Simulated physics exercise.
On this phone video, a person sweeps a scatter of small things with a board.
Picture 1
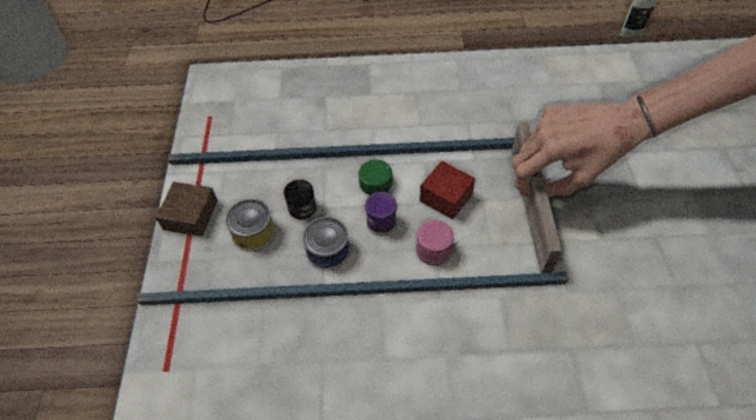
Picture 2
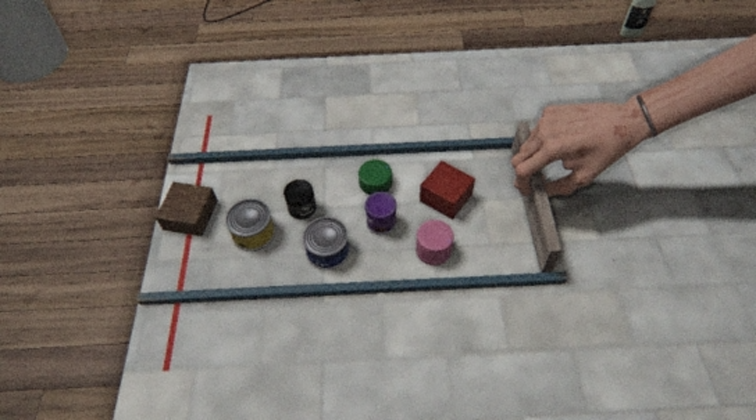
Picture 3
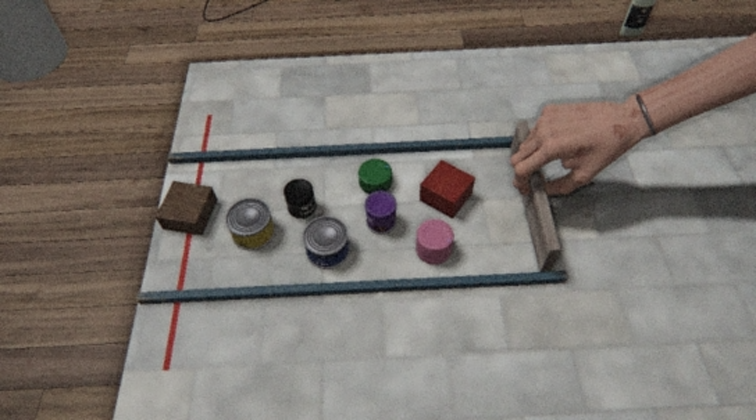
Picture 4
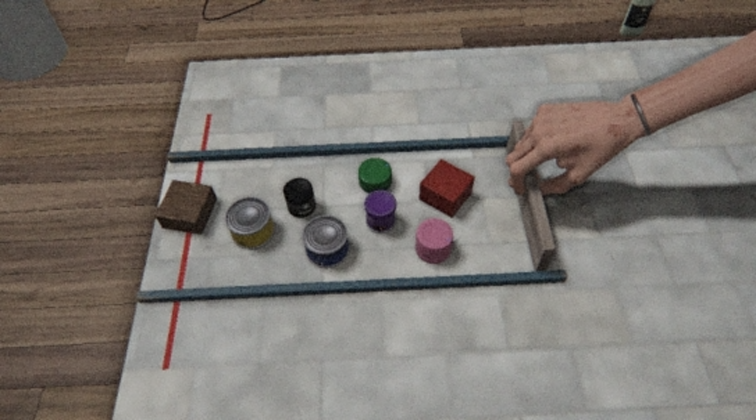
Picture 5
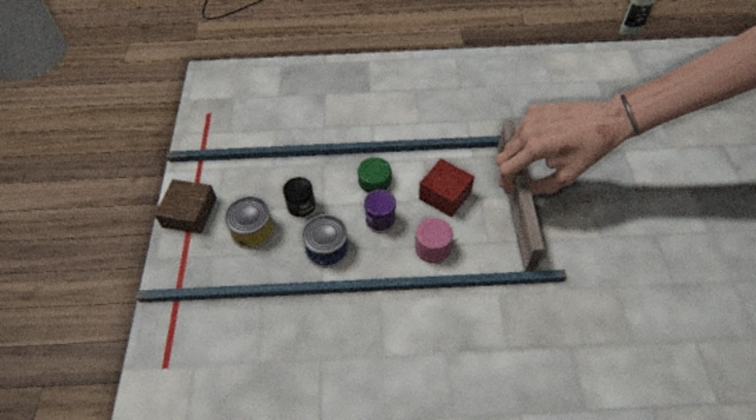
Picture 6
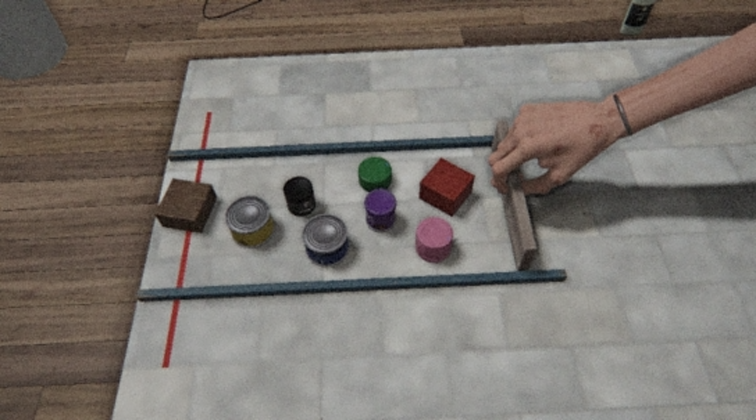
A hand holding a wooden board at the right end of two blue rails stays almost still at first, then slides the board a short way left. The red block, pink lid, purple and green pieces, tins, black tub and brown block all stay in place, with a small gap still separating the board from the nearest pieces.
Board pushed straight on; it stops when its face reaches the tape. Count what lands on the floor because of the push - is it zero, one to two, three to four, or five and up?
Spilled: More than two, under five.
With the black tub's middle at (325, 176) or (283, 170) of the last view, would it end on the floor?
Try one: It ends up off. Try two: It ends up off.
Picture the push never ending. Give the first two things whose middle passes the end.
Sequence: Brown block; yellow tin.
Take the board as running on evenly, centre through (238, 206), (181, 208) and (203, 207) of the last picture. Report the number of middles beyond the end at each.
The numbers are 1, 4 and 2.
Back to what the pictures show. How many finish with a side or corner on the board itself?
Looks like 4 of them, all told.
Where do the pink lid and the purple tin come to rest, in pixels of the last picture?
The pink lid stops around (159, 269); the purple tin around (168, 231).
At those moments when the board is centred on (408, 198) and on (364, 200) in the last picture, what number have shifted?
Answer - first 4, then 5.
Early on, none off yet; brown block at rest near (187, 206); yellow tin at rest near (250, 222); black tub at rest near (300, 197).
A while later, none off yet; brown block at rest near (184, 204); yellow tin travelled about its own width near (221, 215); black tub travelled well along near (241, 188).
Finally, the number that fall off is three or four; lost, blue tin, black tub, yellow tin and brown block.
